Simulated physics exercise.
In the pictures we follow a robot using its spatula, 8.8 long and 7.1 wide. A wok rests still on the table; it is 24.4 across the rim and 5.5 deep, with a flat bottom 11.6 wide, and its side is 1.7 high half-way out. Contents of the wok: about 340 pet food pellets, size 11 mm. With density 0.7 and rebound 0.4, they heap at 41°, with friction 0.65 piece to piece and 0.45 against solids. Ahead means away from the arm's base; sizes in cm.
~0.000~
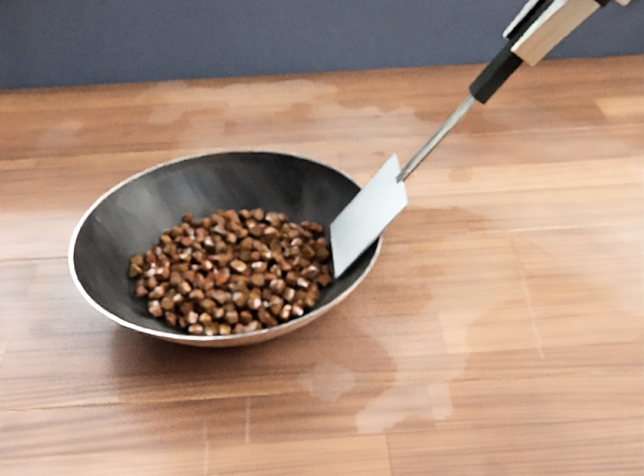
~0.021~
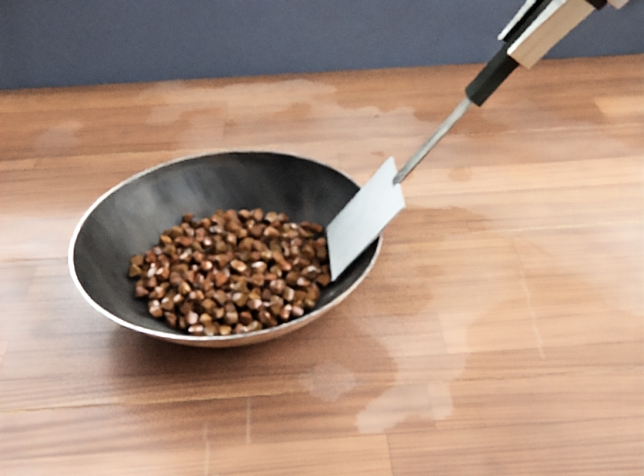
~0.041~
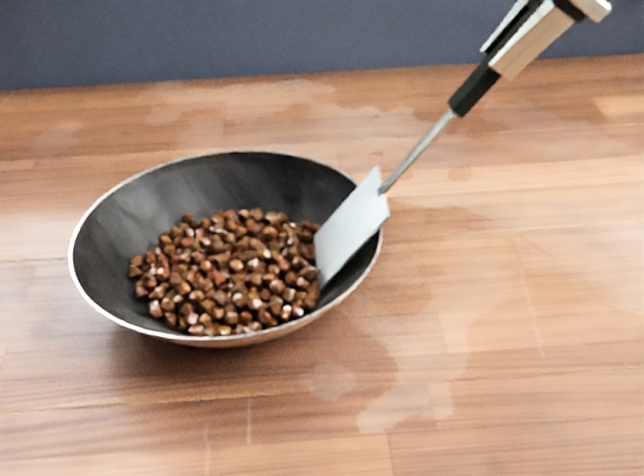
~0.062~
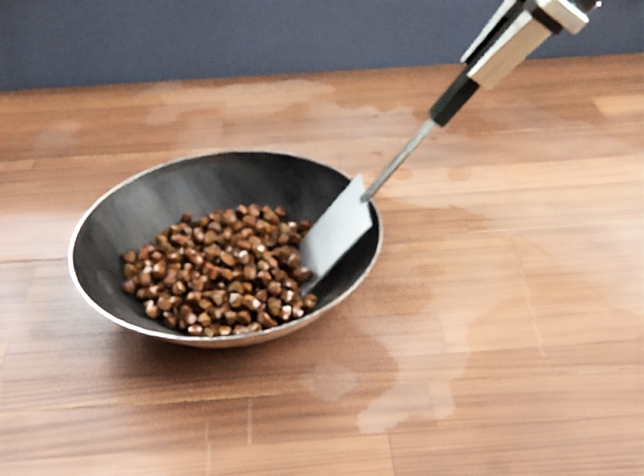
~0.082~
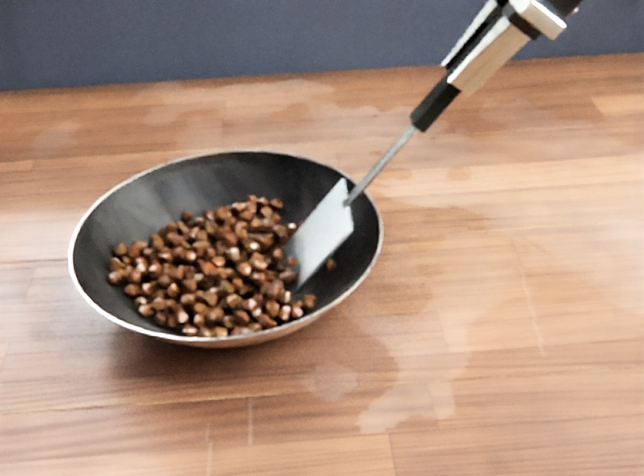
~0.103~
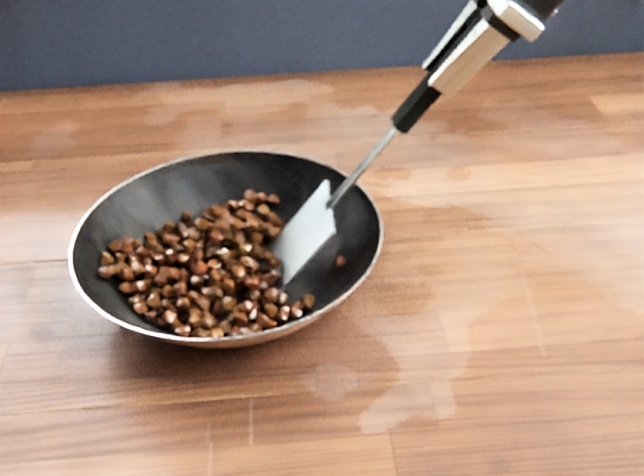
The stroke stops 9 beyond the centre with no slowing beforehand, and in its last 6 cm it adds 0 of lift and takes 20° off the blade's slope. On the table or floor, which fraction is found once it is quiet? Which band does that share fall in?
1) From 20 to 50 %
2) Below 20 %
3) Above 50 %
The answer is 1.
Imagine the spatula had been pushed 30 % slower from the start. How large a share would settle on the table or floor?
Then roughly 25 percent.
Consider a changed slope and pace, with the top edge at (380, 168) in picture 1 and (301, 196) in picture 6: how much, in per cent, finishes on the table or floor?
Off the vessel, on the table or floor: Some 35 percent.
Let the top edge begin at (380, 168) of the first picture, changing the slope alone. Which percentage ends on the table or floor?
About 35 per cent.
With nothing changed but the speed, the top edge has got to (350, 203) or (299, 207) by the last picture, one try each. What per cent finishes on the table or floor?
First try about 20 %, second try about 35 %.
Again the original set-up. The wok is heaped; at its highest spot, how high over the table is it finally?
Roughly 6.5 centimetres.
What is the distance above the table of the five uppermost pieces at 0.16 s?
Somewhere around 7 centimetres high.
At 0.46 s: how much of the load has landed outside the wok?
I'd say close to 30 in a hundred.
After 0.16 s, sloping 52°, highest piece 10 above the table; 344 in the wok.
After 0.23 s, sloping 44°, highest piece 9 above the table; 339 in the wok, 5 on the blade or in flight.
After 0.46 s, sloping 32°, highest piece 6 above the table; 243 in the wok, 99 on the table or floor, 2 on the blade or in flight.
After 1.51 s, sloping 32°, highest piece 6 above the table; 243 in the wok, 101 on the table or floor.
In the end, 243 in the wok, 101 on the table or floor. That is 29 % on the table or floor.
